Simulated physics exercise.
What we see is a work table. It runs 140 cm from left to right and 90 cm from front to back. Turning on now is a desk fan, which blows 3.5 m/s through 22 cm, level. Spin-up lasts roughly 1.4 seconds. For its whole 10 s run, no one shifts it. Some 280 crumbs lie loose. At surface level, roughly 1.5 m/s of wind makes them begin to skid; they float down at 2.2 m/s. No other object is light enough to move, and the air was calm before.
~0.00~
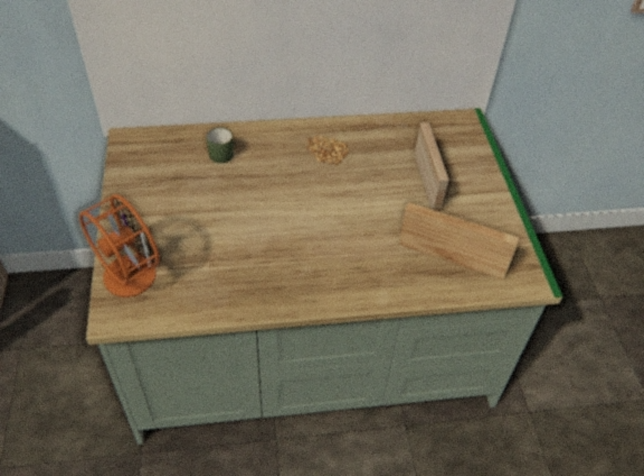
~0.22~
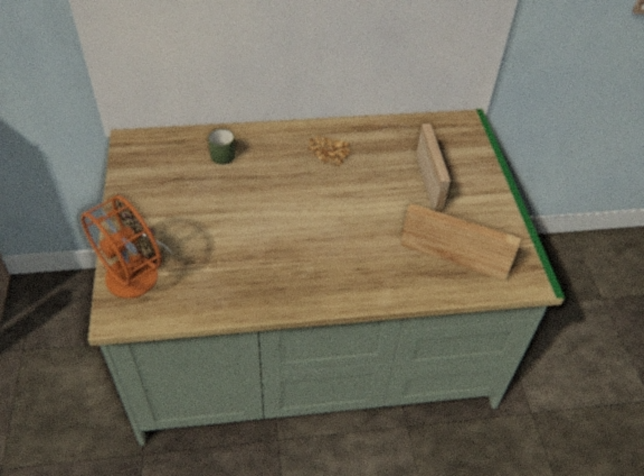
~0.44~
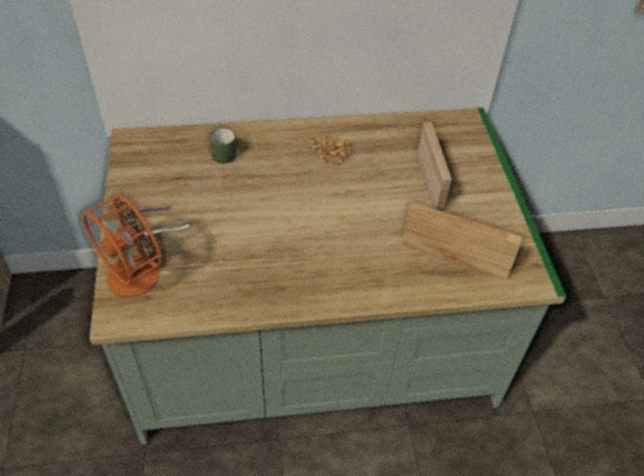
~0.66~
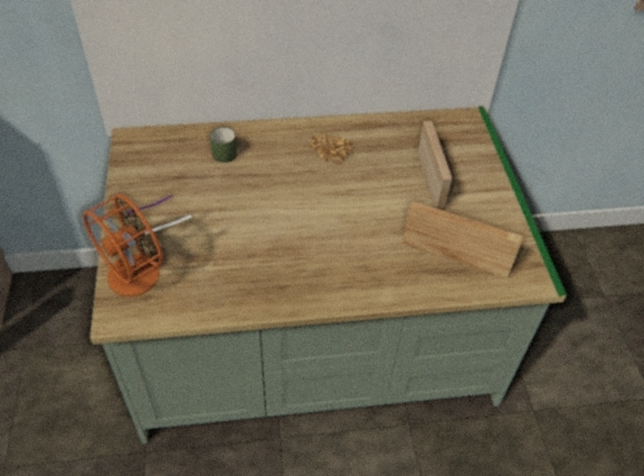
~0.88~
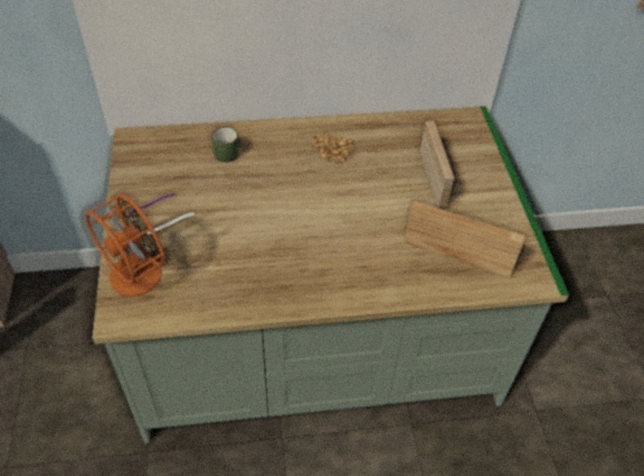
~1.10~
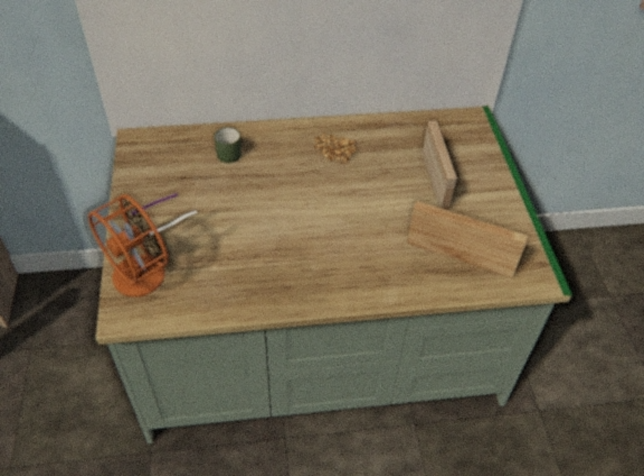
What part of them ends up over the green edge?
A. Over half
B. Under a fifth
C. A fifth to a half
Option A: Over half.
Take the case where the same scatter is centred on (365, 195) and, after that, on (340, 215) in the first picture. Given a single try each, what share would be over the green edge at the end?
Results, one try each: 0 %, 0 %.
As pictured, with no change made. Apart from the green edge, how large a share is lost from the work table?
The figure is near 0 %.
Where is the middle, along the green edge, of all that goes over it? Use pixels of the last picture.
Median crossing point, approx. (498, 127).
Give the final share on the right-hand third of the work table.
1 %.
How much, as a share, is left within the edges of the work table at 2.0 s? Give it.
Reading: About 100 %.
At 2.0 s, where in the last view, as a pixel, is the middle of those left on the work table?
(374, 137).
After 2.0 s, 100 % are on the move or not yet settled, 2 % are over the green edge; the middle of those still in play is near (376, 135).
After 3.2 s, 32 % are on the move or not yet settled, 77 % are over the green edge; the middle of those still in play is near (377, 128).
After 5.5 s, 6 % are on the move or not yet settled, 94 % are over the green edge.
After 10.0 s, at the end, 96 % are over the green edge.
